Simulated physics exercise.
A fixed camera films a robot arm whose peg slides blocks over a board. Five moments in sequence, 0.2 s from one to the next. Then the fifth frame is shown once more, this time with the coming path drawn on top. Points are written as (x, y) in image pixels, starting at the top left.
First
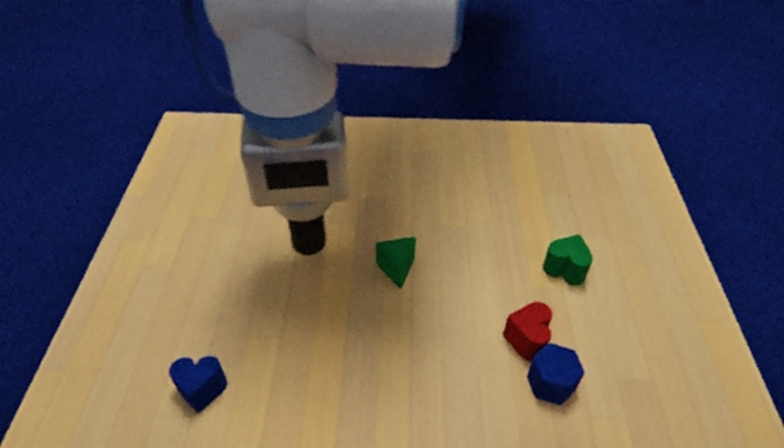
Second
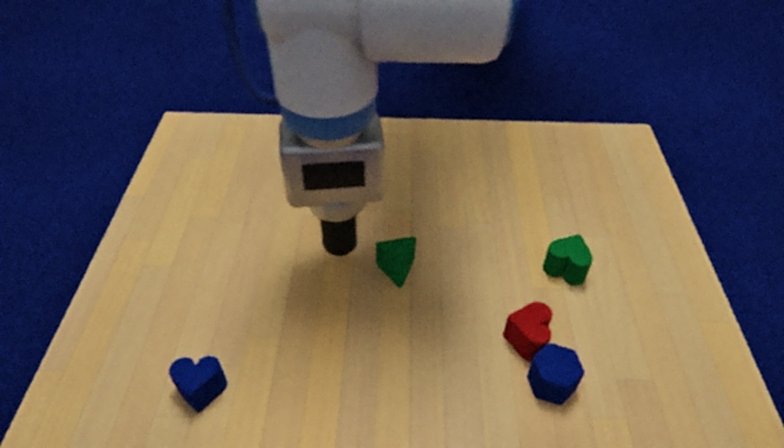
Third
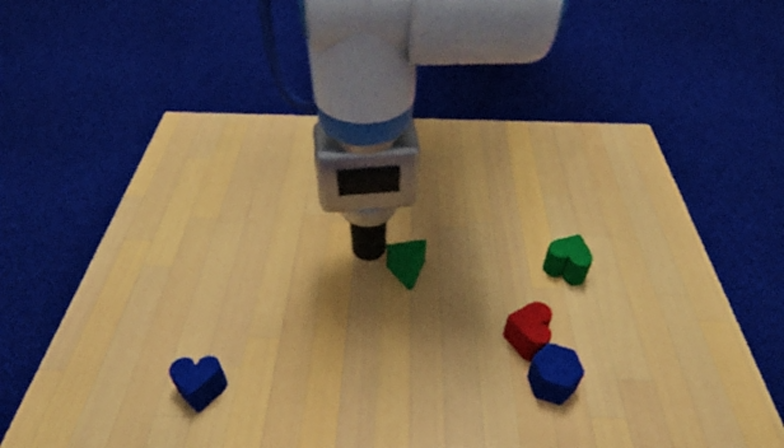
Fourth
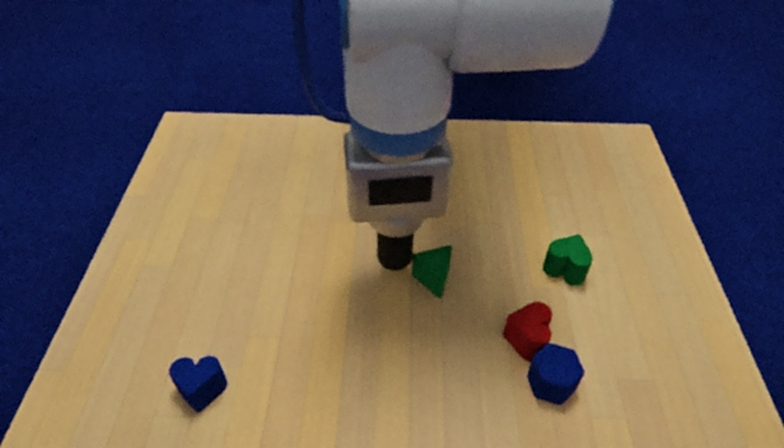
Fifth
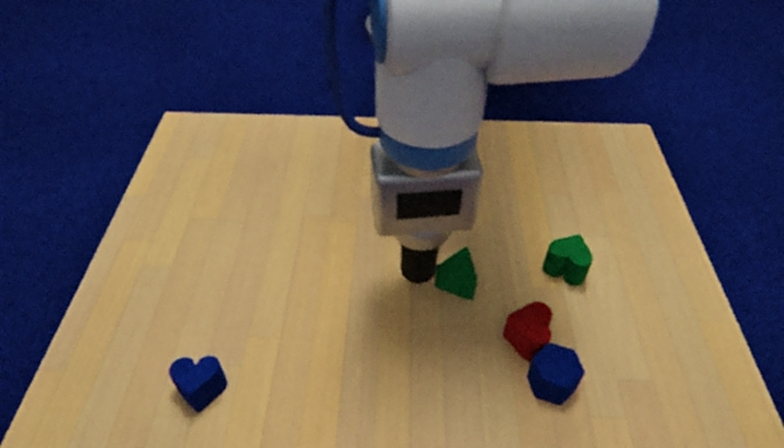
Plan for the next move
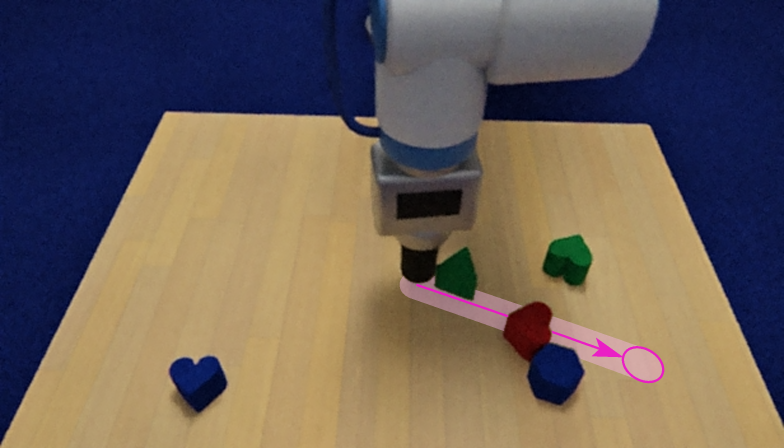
In this clip, a robot arm above a wooden board with five colored blocks moves its dark peg right until it meets the green three-sided block, then pushes the block a short way right while the other blocks stay still.
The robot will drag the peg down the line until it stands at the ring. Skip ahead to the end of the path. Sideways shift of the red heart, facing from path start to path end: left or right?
Its sideways move is to the right.
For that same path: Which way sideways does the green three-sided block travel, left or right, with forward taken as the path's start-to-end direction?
It shifts leftward.
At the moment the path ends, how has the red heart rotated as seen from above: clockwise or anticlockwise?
Short answer: Clockwise.
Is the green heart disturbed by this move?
That block stands still.
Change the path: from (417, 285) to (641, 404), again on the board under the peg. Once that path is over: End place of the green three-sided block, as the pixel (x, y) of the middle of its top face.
Expect it around (489, 271).
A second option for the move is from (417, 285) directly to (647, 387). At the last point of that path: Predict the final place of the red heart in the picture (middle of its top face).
My best guess is (704, 381).
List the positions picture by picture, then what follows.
The first picture shows peg's lower end at (309, 244); green three-sided block at (398, 248); red heart at (534, 320); blue hexagonal block at (559, 364); green heart at (573, 249).
The second picture shows peg at (340, 245); blocks still.
The third picture shows peg at (369, 249); green three-sided block at (408, 251).
The fourth picture shows peg at (395, 259); green three-sided block at (436, 258).
The fifth picture shows peg at (418, 271); green three-sided block at (460, 263); red heart at (534, 320); blue hexagonal block at (559, 364); green heart at (573, 249).
Drawn move, from (417, 285) to (643, 364).
On the path given first. One third of the way, peg at (492, 296); green three-sided block at (503, 266), turned 115° anticlockwise.
Two thirds of the way, peg at (569, 322); green three-sided block at (505, 267); red heart at (593, 349), turned 30° clockwise; blue hexagonal block at (582, 392), turned 60° clockwise.
At the end, peg at (652, 351); green three-sided block at (505, 267), turned 120° anticlockwise; red heart at (629, 376), turned 80° clockwise; blue hexagonal block at (586, 398), turned 80° clockwise; green heart still.
